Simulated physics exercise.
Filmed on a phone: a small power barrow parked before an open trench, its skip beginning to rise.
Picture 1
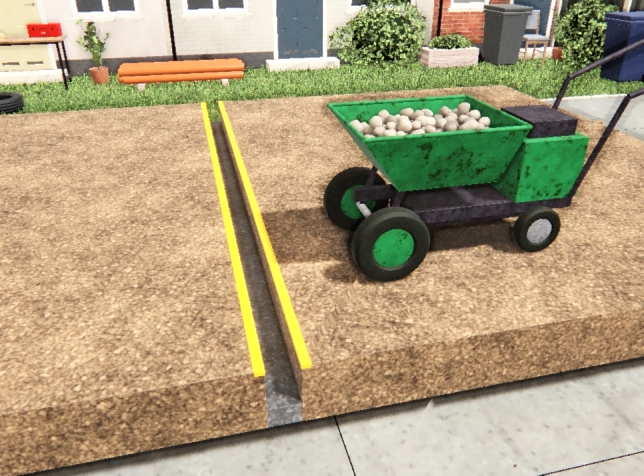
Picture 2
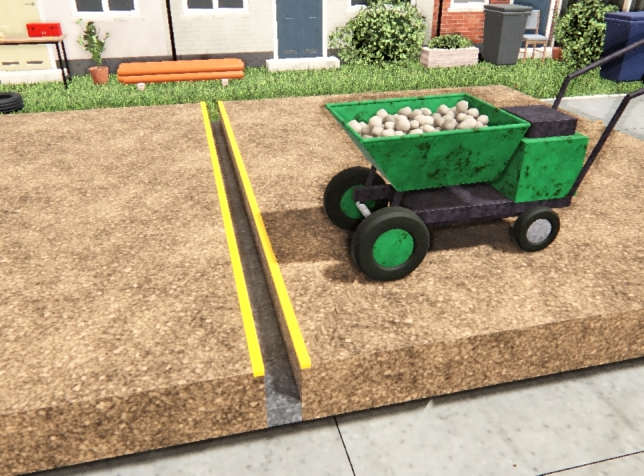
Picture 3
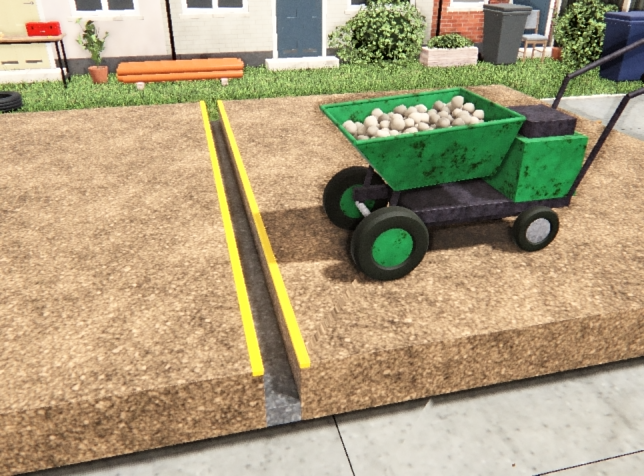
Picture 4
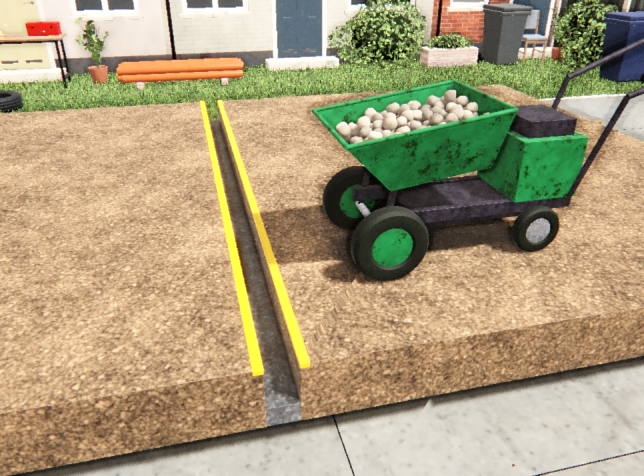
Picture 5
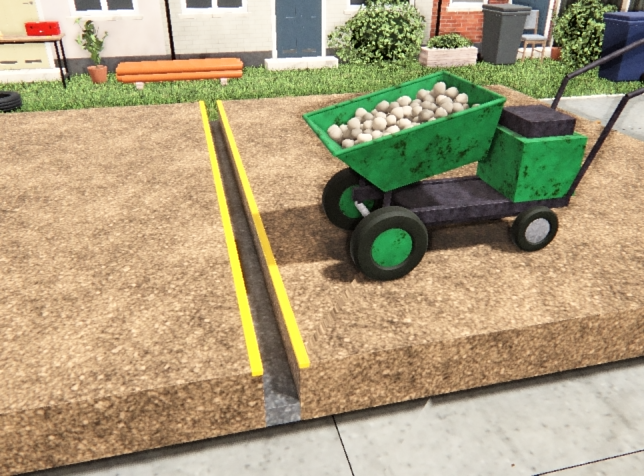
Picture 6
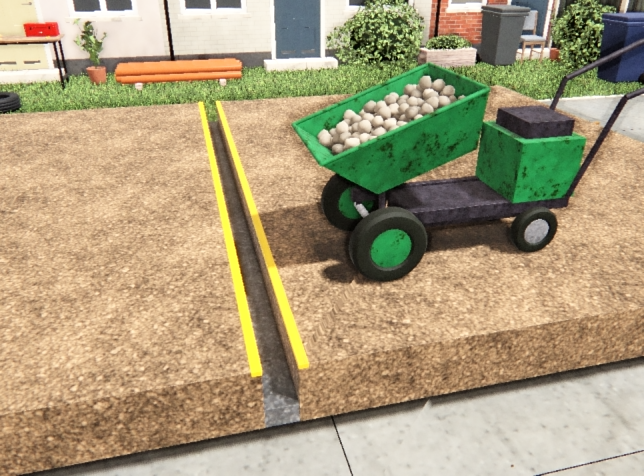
The clip opens on a green power barrow loaded with rounded, pale stones, parked to the right of a narrow, yellow-edged trench. Its skip, level at first, begins tilting toward the left, slightly and then clearly, its rear rising and front lip lowering while the wheels stay put.
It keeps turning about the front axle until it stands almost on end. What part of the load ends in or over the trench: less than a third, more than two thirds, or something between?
The trench ends with from one third to two thirds of it.
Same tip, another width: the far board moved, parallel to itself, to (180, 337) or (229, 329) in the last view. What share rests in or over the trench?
Roughly 100 per cent, and 70 per cent.
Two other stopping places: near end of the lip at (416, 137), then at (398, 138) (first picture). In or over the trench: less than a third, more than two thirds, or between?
At the first place between a third and two thirds, at the second in the middle band.
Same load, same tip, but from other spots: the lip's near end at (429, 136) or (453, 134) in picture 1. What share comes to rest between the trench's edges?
In turn 40 and 20 in a hundred.
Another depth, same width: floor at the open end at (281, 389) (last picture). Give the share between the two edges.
About 30 per cent.
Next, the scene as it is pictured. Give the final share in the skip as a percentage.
About 5 per cent.
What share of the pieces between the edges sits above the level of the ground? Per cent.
It comes to 20 per cent or so.
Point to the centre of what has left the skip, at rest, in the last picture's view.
At about (229, 263).
Shortly afterwards, skip tipped steeply; the whole lot in the skip.
Next, skip tipped right over; near half in the skip; a little in or heaped over the trench; near a quarter beyond it; only a few falling.
Some moments later, skip tipped right over; a little in the skip; only a few short of the trench; near half in or heaped over the trench; near half beyond it.
In the end, skip tipped right over; only a few in the skip; only a few short of the trench; near half in or heaped over the trench; near half beyond it.
